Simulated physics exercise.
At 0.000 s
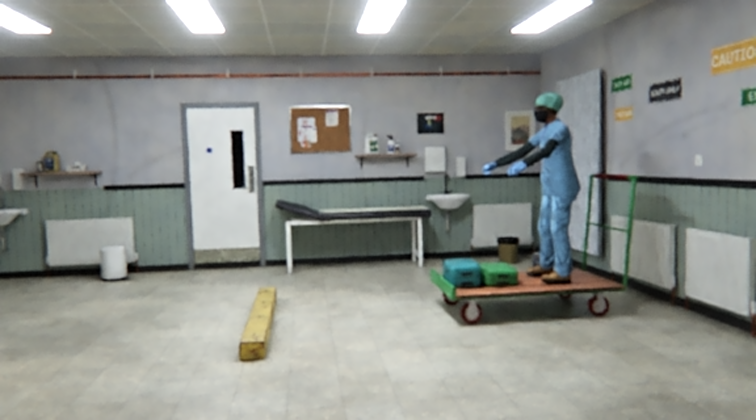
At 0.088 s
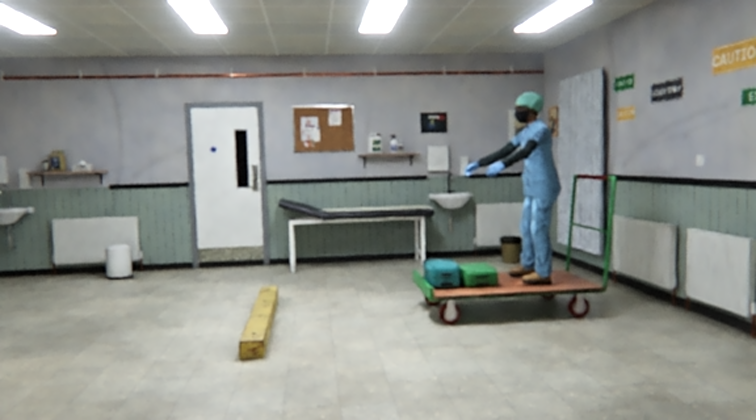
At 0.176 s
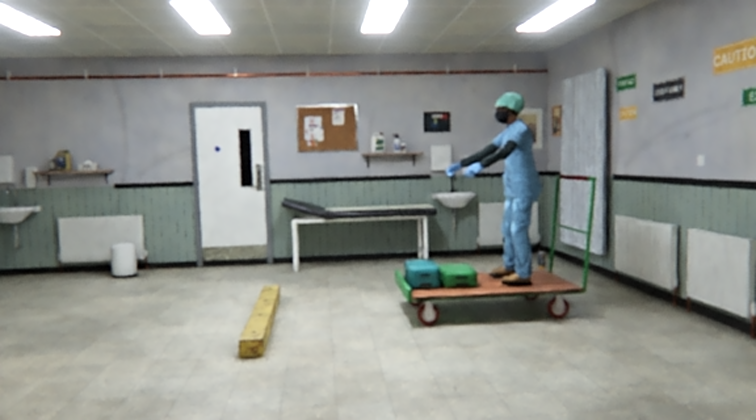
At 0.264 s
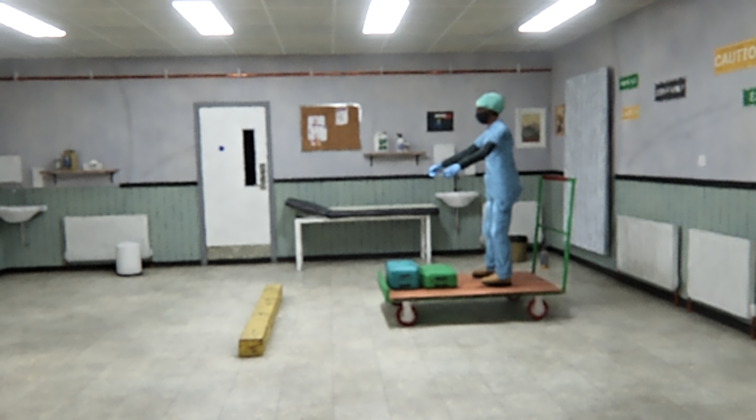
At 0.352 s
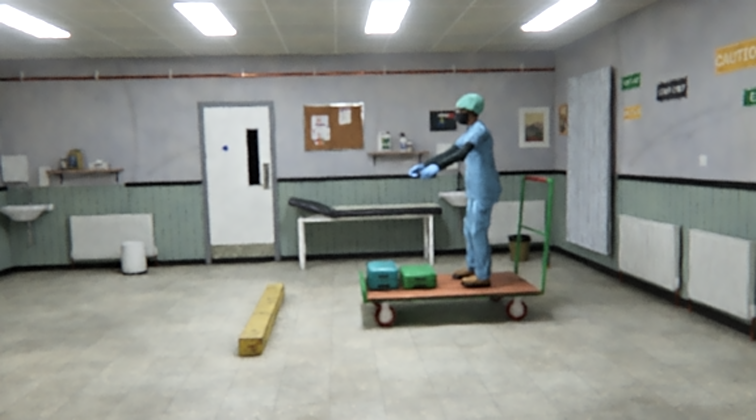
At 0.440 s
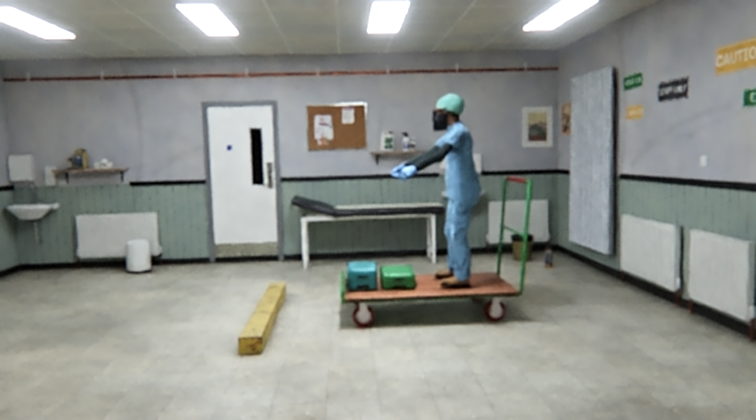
A flat trolley with a green handle rolls left across a tiled room, carrying a figure in blue scrubs, arms stretched forward, and two cases, one teal and one green. It passes in front of a padded bench, steadily closing the gap to a yellow beam lying on the floor.
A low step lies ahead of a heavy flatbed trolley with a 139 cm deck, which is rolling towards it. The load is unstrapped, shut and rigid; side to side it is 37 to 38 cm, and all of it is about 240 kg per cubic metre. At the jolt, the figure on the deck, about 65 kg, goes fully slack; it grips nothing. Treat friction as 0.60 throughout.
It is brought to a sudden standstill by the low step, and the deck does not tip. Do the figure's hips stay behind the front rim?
No, they are carried over the rim.
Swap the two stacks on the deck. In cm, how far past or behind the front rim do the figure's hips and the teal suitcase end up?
Hips 30 past, teal 50 behind.
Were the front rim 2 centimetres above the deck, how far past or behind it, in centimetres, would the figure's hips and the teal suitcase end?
Rest positions from the front rim: Hips 10 cm past; teal 20 cm behind.
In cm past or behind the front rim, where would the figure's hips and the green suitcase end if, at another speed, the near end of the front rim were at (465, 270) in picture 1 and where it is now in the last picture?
In that run the hips finish 80 cm beyond the rim while green stops 40 cm short of it.
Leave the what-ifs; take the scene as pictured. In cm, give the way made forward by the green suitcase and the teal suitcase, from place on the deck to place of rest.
Forward shift, cm - green: 5; teal: 0.
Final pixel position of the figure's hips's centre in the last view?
Roughly at (251, 286).
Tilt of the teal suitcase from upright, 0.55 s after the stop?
Tilt from vertical: Around 0°.
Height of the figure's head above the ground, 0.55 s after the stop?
Roughly 80 cm above the ground.
After 0.77 s the deck stops.
After 1.32 s the figure's hips are 21 cm behind the rim, near (288, 238) in the last picture's view.
After 1.77 s the figure's hips are 25 cm past the rim, near (234, 275) in the last picture's view.
Final state at 3.4 s, past the rim, the figure's hips; behind it, green suitcase and teal suitcase.
